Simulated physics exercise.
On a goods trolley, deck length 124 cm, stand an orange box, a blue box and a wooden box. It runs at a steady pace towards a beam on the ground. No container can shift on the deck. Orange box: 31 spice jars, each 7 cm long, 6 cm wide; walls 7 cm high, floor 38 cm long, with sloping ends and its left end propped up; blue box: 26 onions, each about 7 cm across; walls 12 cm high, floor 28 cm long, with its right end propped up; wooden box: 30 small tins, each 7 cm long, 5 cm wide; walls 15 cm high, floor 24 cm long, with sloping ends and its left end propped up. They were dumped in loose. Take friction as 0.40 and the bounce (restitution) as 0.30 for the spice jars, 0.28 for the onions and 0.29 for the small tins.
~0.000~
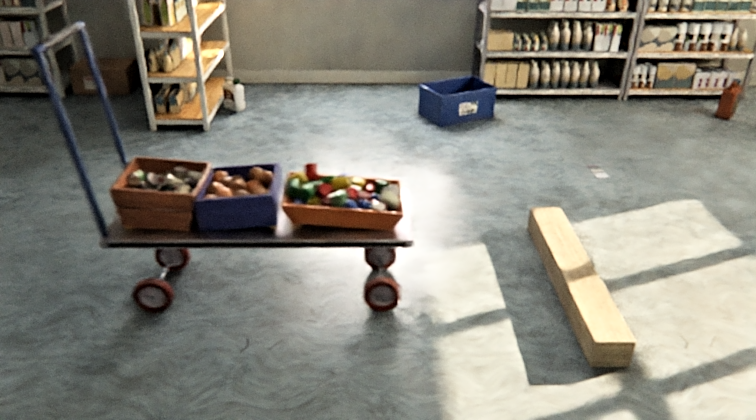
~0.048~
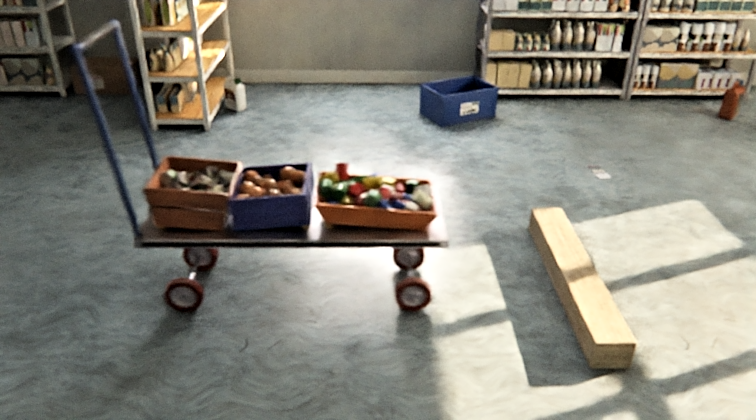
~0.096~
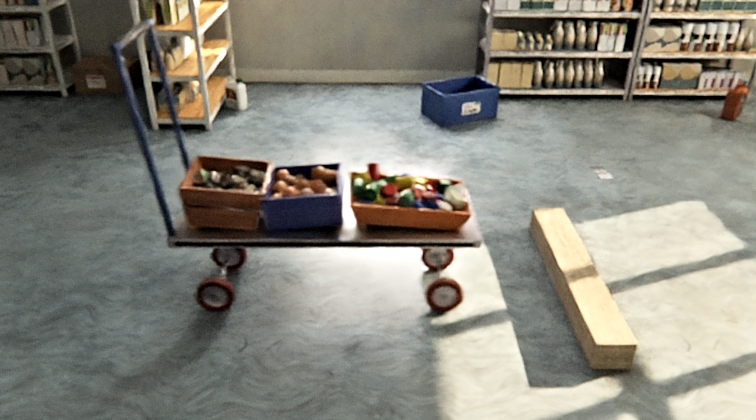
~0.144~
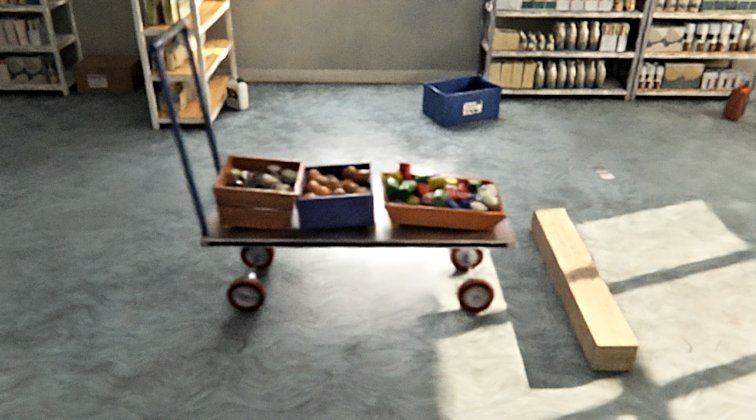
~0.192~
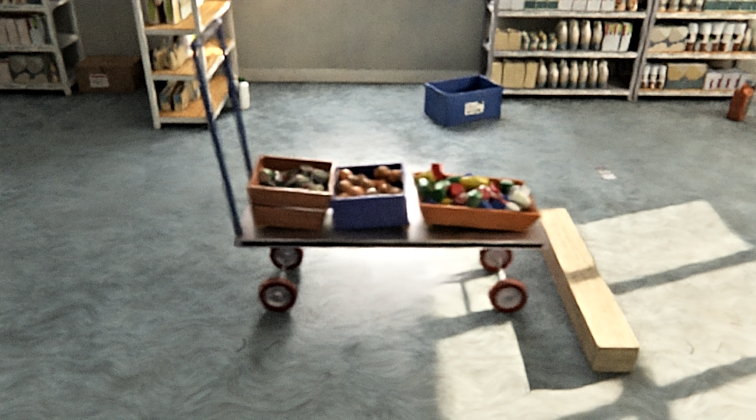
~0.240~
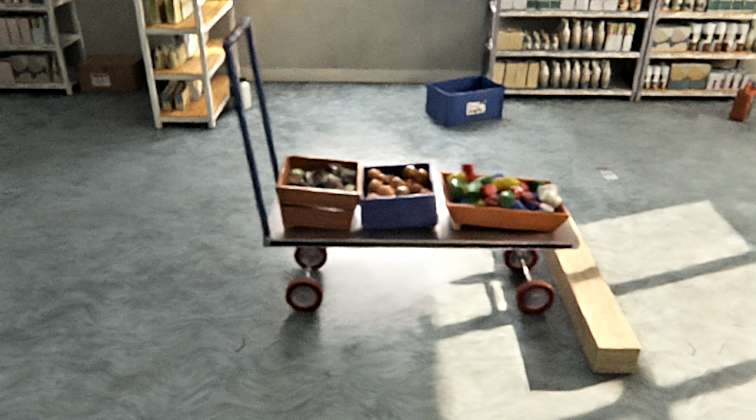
In this clip, a flat trolley with a blue handle, carrying a wooden box, a blue box and an orange box of small items, rolls steadily rightward across a storeroom floor until its front wheels are beside a wooden beam.
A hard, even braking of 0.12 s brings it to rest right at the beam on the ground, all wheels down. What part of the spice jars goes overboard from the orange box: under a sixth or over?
The orange box loses over a sixth of its spice jars.
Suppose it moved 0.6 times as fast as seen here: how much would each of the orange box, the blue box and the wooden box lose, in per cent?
Then orange box 10, blue box 0, wooden box 0 per cent.
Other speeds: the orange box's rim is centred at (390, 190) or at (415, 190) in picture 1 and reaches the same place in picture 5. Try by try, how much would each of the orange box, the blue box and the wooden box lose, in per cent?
Orange box 10 then 0, blue box 0 then 0, wooden box 0 then 0 per cent.
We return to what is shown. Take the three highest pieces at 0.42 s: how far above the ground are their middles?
Roughly 64 cm.
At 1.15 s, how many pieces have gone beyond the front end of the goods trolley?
Some 10 pieces.
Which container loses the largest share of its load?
The orange box.
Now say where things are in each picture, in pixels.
In the first frame (places track the rim corner closest to us here; the camera moves round a little), orange box (283, 204); wooden box (113, 188); 72 cm to go; all still inside.
The second frame shows orange box (317, 204); wooden box (147, 188); 59 cm to go.
The third frame shows orange box (350, 204); wooden box (181, 187); 45 cm to go.
The fourth frame shows orange box (384, 204); wooden box (215, 187); 32 cm to go.
The fifth frame shows orange box (419, 204); wooden box (250, 187); 18 cm to go.
The sixth frame shows orange box (448, 204); wooden box (279, 186); stopping; all still inside.
After 0.30 s, the orange box has all 31, the blue box has all 26 and the wooden box has all 30.
After 0.42 s, the orange box is down by 6 of 31, the blue box has all 26 and the wooden box has all 30.
After 0.65 s, the orange box is down by 11 of 31, the blue box has all 26 and the wooden box is down by 1 of 30.
Final count (at 1.15 s), the orange box is down by 12 of 31, the blue box has all 26 and the wooden box is down by 1 of 30. Asked share, 12 of 31, 39 per cent.
